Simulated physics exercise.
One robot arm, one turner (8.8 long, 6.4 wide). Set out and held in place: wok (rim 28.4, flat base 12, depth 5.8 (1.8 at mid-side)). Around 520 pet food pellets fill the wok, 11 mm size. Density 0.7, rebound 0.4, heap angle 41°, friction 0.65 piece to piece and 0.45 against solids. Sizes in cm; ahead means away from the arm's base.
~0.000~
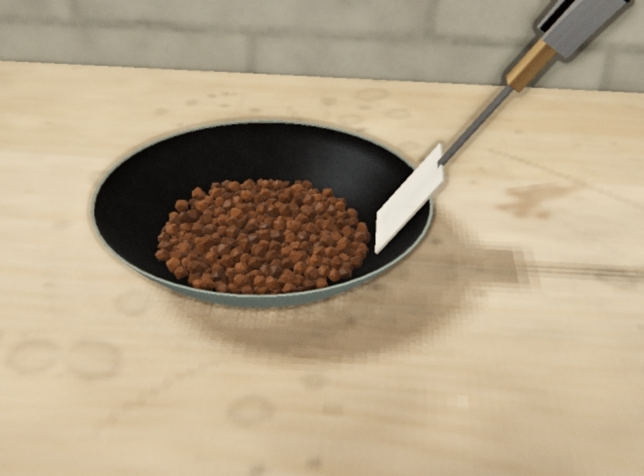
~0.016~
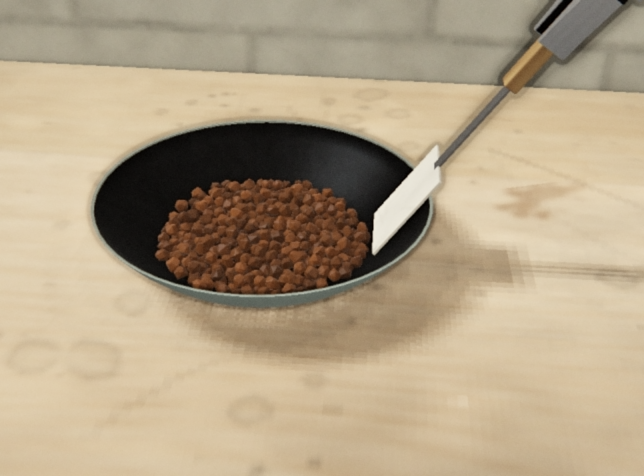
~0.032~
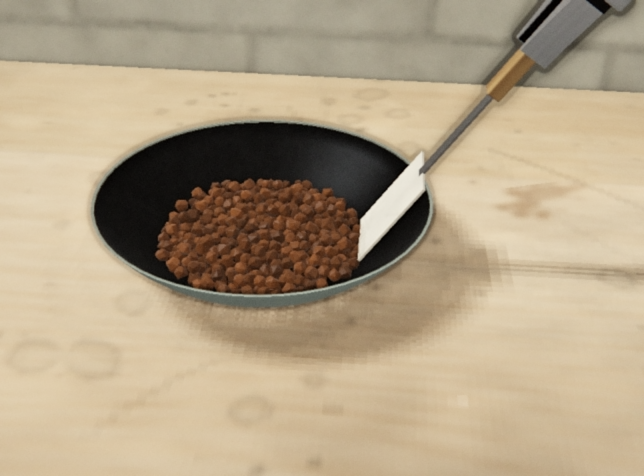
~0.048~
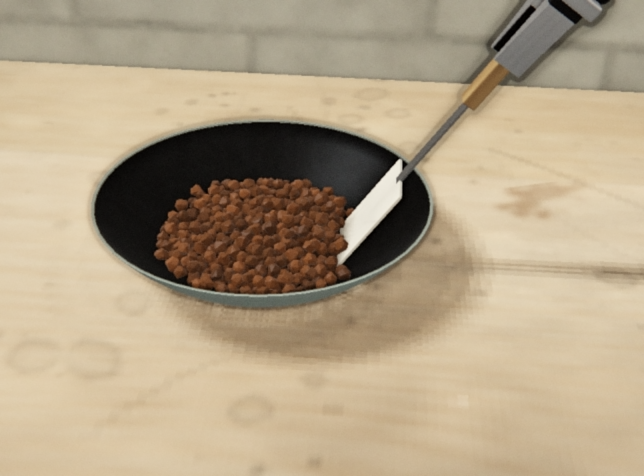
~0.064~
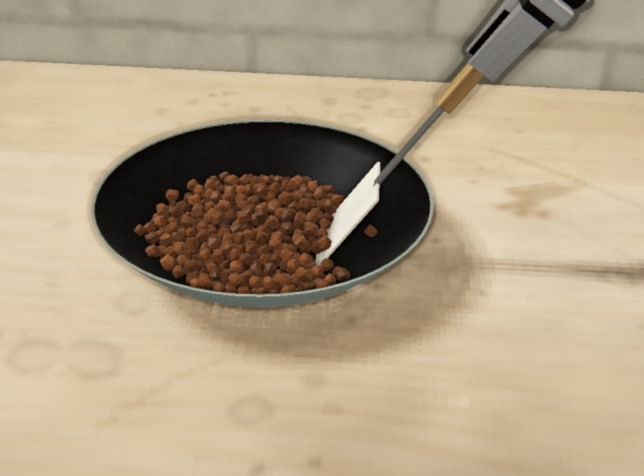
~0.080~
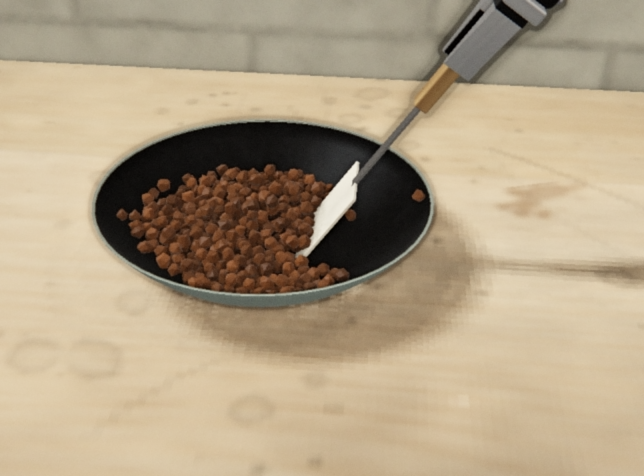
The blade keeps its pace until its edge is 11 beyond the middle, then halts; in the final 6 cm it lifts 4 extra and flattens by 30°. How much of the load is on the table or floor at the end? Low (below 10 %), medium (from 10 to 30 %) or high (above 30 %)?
Answer: High; above 30 % of the pet food pellets finish on the table or floor.
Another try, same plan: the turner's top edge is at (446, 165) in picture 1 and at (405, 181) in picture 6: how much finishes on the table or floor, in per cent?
About 20 per cent.
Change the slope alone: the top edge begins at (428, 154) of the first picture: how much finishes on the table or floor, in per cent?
About 35 per cent.
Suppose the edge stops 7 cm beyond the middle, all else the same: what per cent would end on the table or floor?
Then about 15 per cent.
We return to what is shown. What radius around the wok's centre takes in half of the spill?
Roughly 42 cm.
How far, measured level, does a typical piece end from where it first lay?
Some 7 cm.
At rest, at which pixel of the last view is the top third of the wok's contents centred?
Near (200, 228).
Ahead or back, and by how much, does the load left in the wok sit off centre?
Roughly 3.0 cm ahead.
After 0.12 s, sloping 56°, highest piece 15 above the table; 521 in the wok, 1 on the blade or in flight.
After 0.16 s, sloping 49°, highest piece 22 above the table; 517 in the wok, 5 on the blade or in flight.
After 0.38 s, sloping 26°, highest piece 30 above the table; 326 in the wok, 73 on the table or floor, 123 on the blade or in flight.
After 1.43 s, sloping 26°, highest piece 5 above the table; 326 in the wok, 196 on the table or floor.
At rest, 326 in the wok, 196 on the table or floor. That is 38 % on the table or floor.
